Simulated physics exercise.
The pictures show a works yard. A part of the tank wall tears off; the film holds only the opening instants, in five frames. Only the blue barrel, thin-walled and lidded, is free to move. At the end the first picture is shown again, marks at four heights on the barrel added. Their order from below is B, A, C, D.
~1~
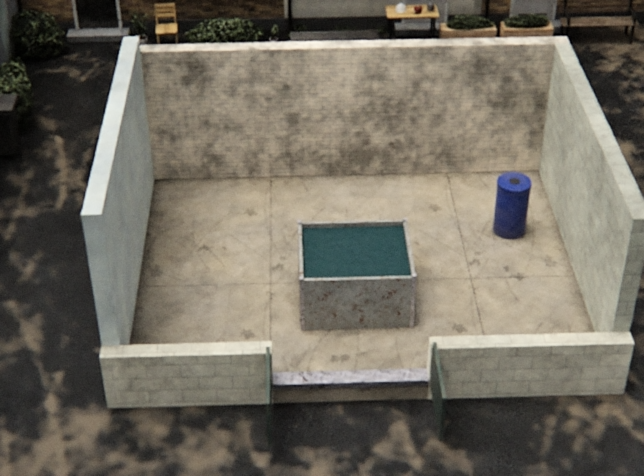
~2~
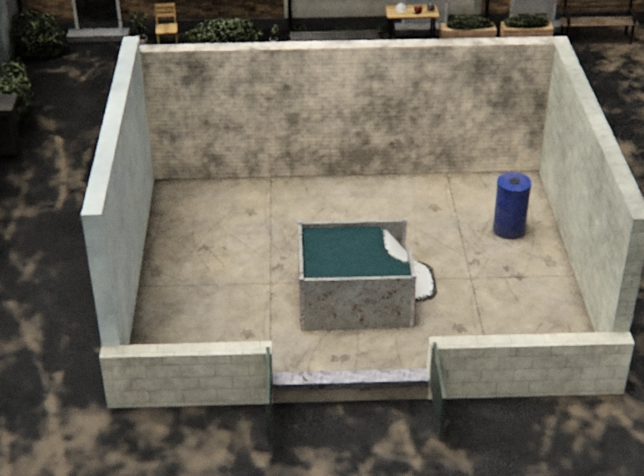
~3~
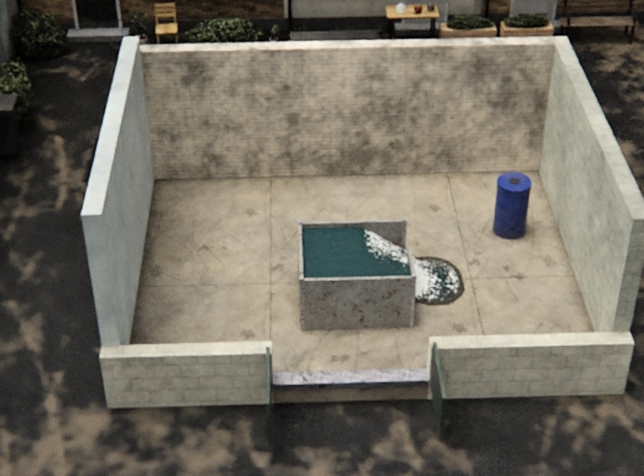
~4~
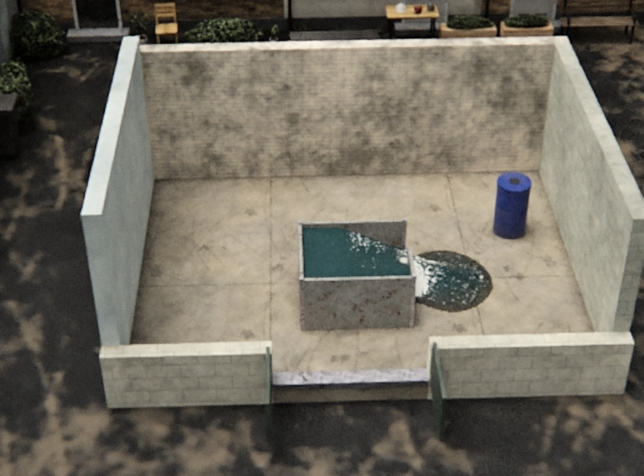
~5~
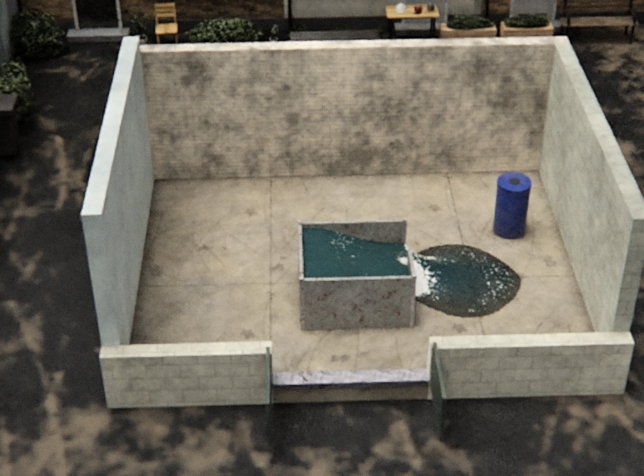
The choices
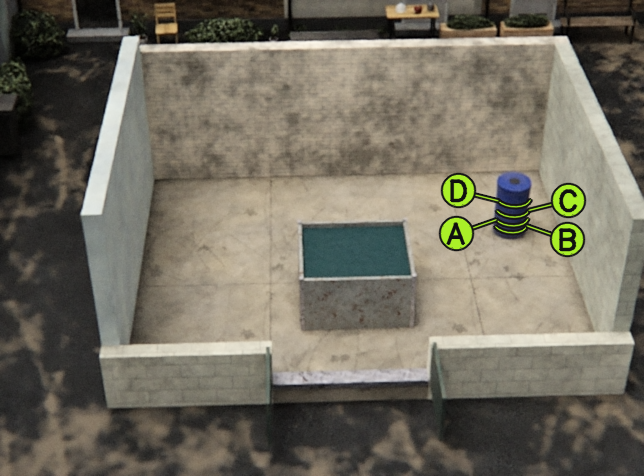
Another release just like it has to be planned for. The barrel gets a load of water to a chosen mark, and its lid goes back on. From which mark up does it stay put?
Choose A.
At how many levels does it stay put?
Three.
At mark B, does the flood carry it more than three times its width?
No.
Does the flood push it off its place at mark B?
Yes, that goes wrong.
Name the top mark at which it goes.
It is B.
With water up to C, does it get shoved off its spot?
No, not at all.
On the marked copy, A at (513, 225); B at (513, 232); C at (514, 217); D at (516, 206); from the bottom up B, A, C, D.
If A is chosen, it does not move.
If B is chosen, it is pushed about twice its own width away.
If C is chosen, it does not move.
If D is chosen, it does not move.
